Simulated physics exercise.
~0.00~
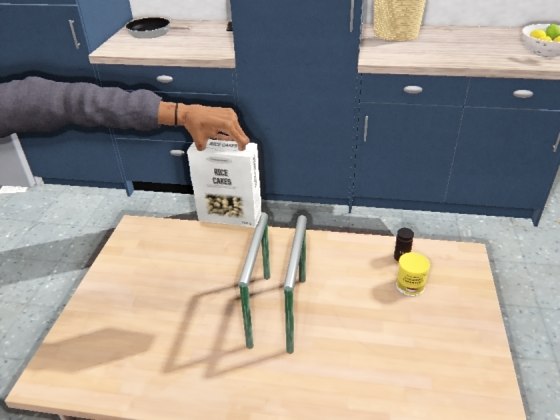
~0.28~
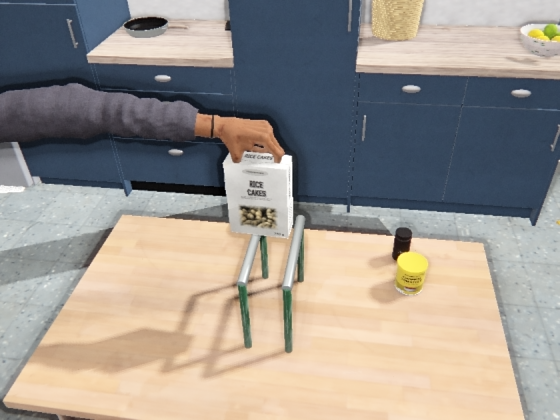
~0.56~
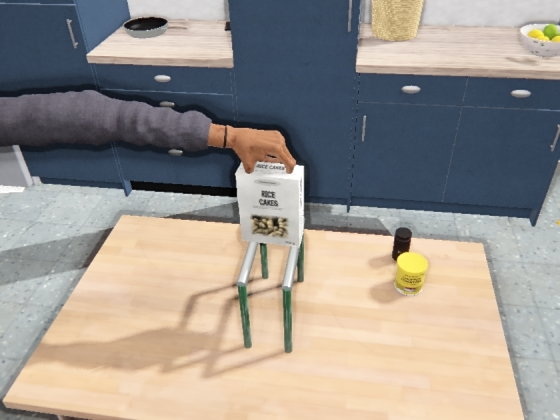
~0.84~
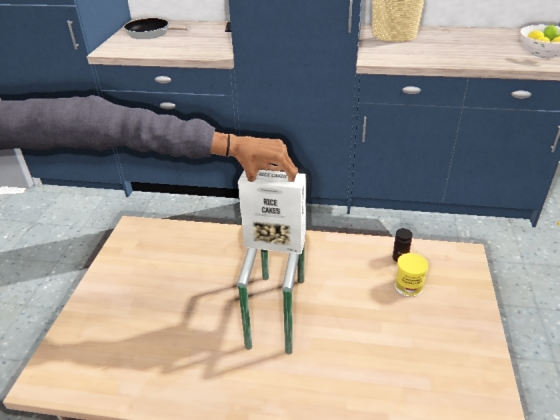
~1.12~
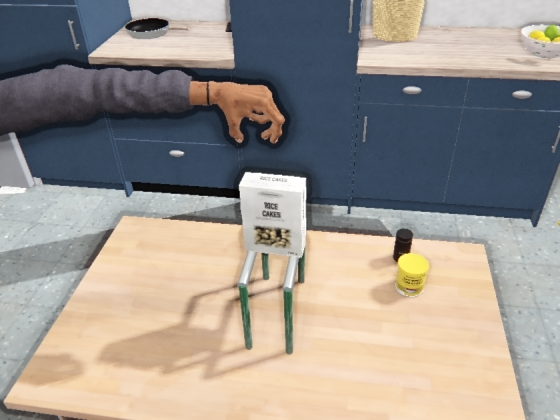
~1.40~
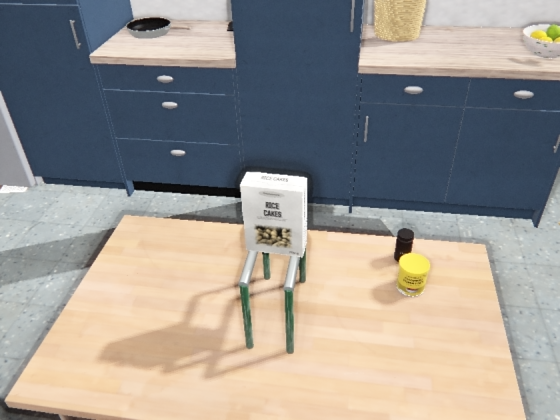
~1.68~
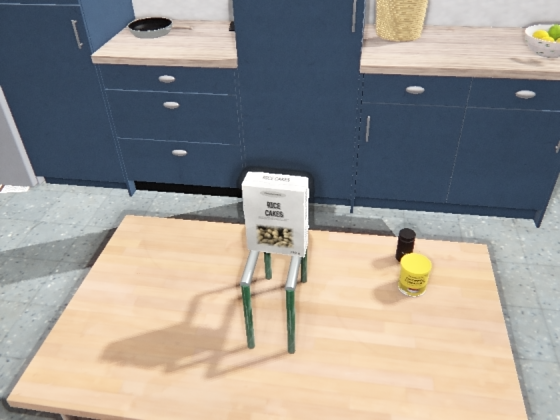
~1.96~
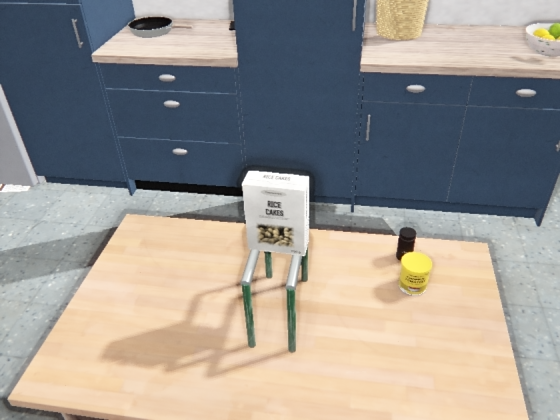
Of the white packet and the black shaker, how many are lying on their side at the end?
None of them are. The white packet rests upright on the ledges and the black shaker still stands on the table.
